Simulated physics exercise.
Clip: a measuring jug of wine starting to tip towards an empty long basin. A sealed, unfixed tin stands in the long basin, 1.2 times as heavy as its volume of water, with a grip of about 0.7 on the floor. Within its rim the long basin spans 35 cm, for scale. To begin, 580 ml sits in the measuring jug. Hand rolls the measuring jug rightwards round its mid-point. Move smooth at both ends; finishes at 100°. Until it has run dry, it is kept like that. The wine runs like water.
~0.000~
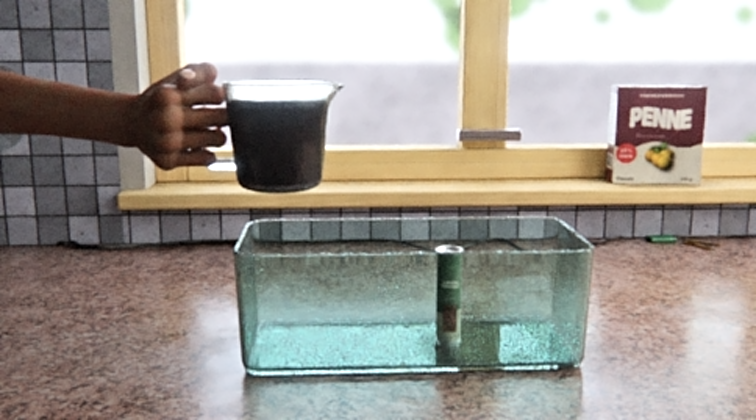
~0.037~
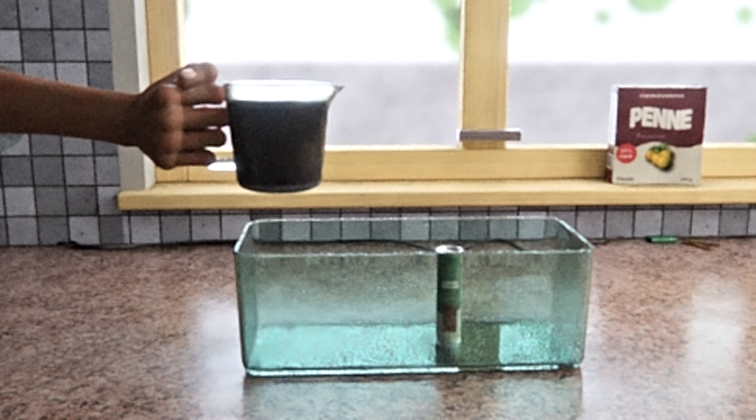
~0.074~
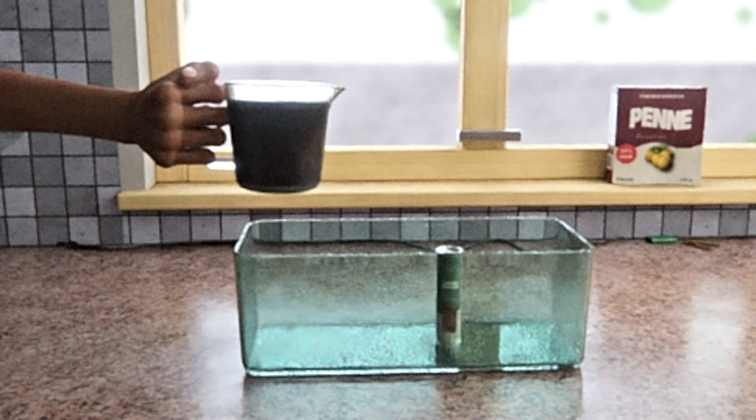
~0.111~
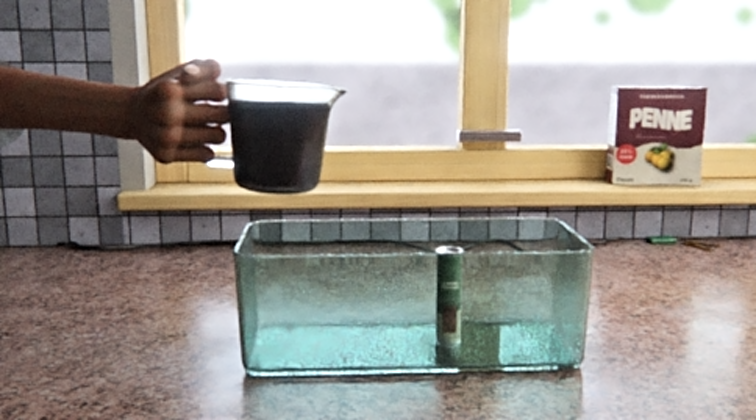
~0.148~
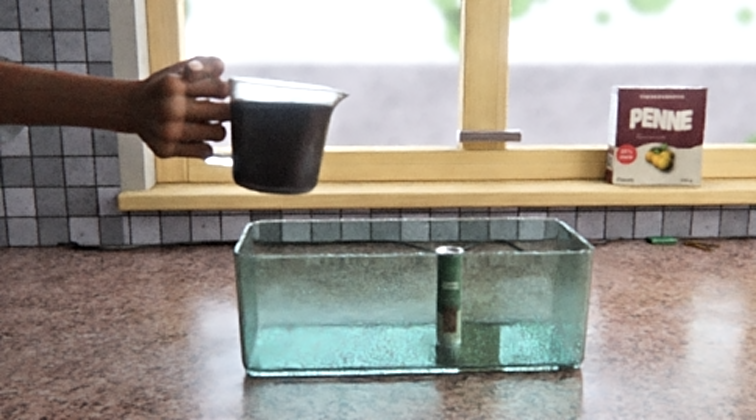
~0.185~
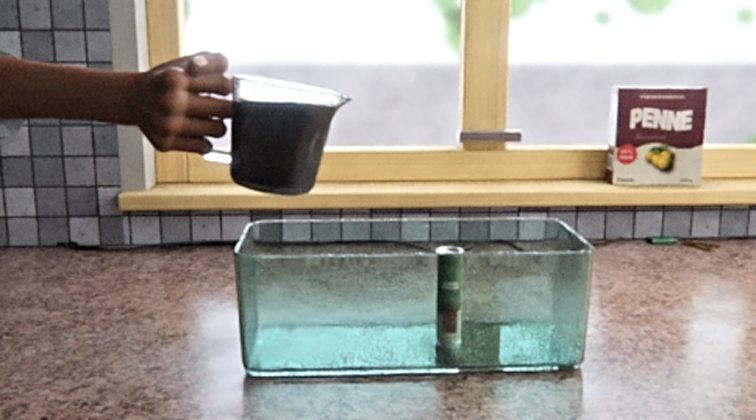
A kitchen counter with a speckled brown top is seen from the front, before a grey tiled wall and a pale wooden window. A hand from the left holds a clear jug of dark liquid above a greenish glass basin with a green tin inside, while a red and white penne box sits on the sill at right. The hand, still at first, slowly tilts the jug slightly rightwards.
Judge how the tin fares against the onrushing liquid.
It's still up.
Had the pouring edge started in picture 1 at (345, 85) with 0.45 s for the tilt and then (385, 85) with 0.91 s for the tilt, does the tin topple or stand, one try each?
Try 1: Still standing; try 2: Tipped over.
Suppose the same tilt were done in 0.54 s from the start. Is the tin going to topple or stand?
Then it stays up.
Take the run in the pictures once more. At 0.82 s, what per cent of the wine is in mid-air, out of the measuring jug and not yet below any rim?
Close to 14 per cent.
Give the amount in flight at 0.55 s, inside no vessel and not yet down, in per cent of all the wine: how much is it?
18 per cent.
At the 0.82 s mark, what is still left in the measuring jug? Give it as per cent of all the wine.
22 per cent or thereabouts.
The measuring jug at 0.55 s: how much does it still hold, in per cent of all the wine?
Around 74 in a hundred.
By 0.55 s the tilt is 66° and 75 per cent is still to pour; the tin stands where it began.
By 0.82 s the tilt is 98° and 21 per cent is still to pour; the tin stands where it began.
By 1.10 s the tilt is 100° and 2 per cent is still to pour; the tin stands where it began.
By 1.41 s the tilt is 100° and 0 per cent is still to pour; the tin stands where it began.
At rest the tin stands where it began.
